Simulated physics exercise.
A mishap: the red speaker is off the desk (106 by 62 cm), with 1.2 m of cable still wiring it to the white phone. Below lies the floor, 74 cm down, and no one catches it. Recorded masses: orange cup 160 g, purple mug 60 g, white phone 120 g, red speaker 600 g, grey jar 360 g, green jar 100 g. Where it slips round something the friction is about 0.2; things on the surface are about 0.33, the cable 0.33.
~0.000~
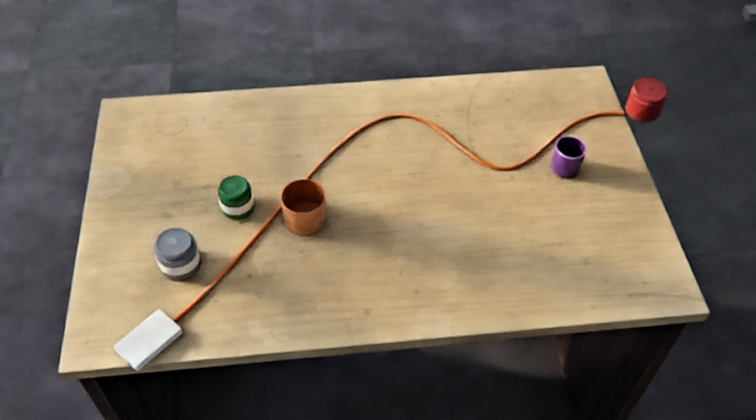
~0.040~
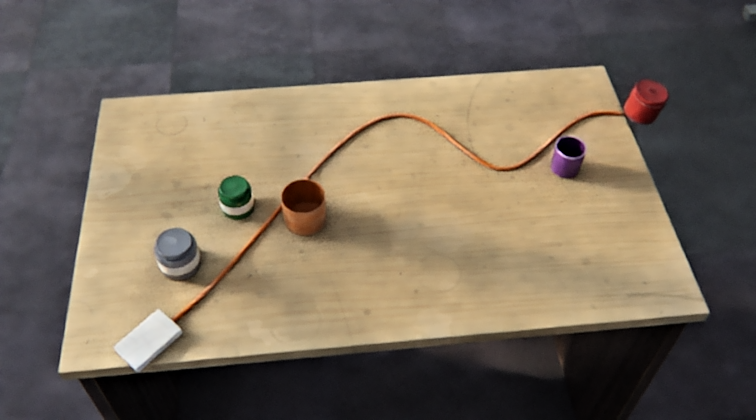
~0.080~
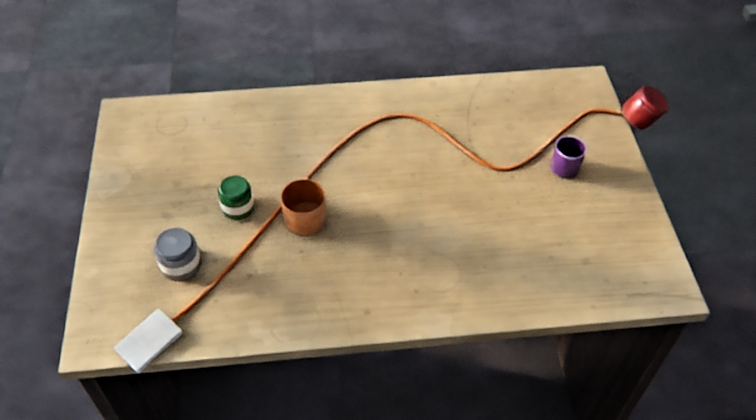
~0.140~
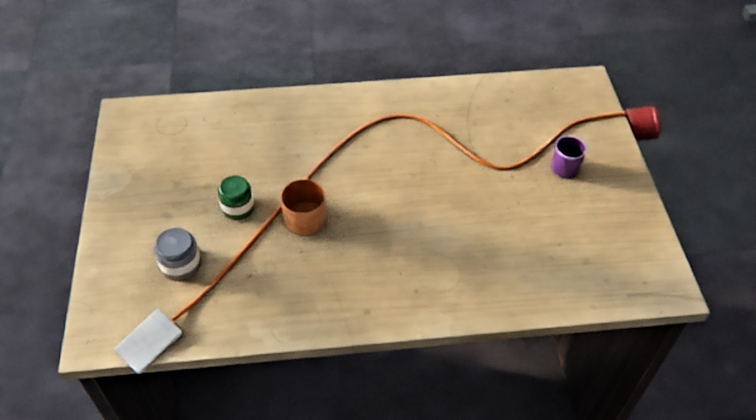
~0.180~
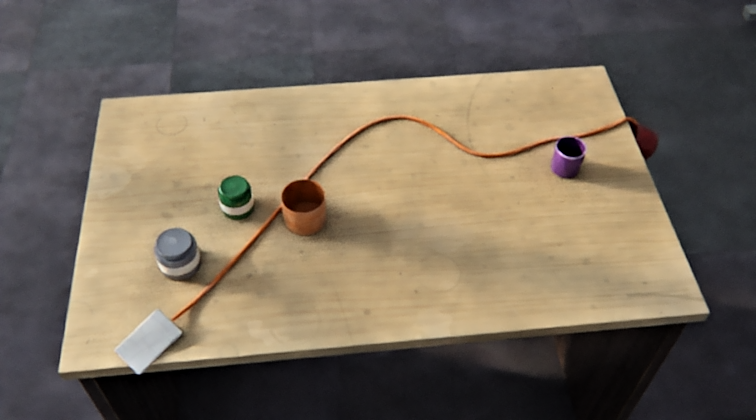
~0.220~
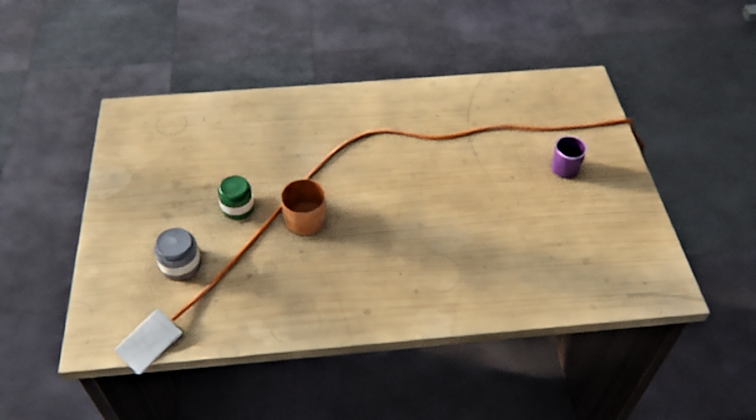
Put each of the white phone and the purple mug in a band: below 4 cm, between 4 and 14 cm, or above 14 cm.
Outcome: White phone: Big move; purple mug: Small move.
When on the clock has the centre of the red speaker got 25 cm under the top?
Time: 0.28 s.
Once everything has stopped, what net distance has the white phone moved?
White phone: Off the top.
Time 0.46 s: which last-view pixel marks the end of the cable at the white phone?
It's at around pixel (322, 216).
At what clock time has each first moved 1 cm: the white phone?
White phone at about 0.28 s on the clock.
After 0.5 s, the cable's tail end at (322, 216); white phone 32 cm off its start, orange cup 16 cm off its start, red speaker over the edge.
After 0.7 s, the cable's tail end at (520, 90); white phone 84 cm off its start, orange cup 23 cm off its start, red speaker over the edge.
After 1.0 s, the cable has left the top; white phone over the edge, orange cup 23 cm off its start at (389, 278), red speaker over the edge.
After 1.2 s, the cable has left the top; white phone over the edge, orange cup 23 cm off its start, red speaker over the edge.
After 2.4 s, the cable has left the top; white phone over the edge, purple mug 0 cm off its start at (573, 148), orange cup 23 cm off its start at (389, 278), red speaker over the edge.
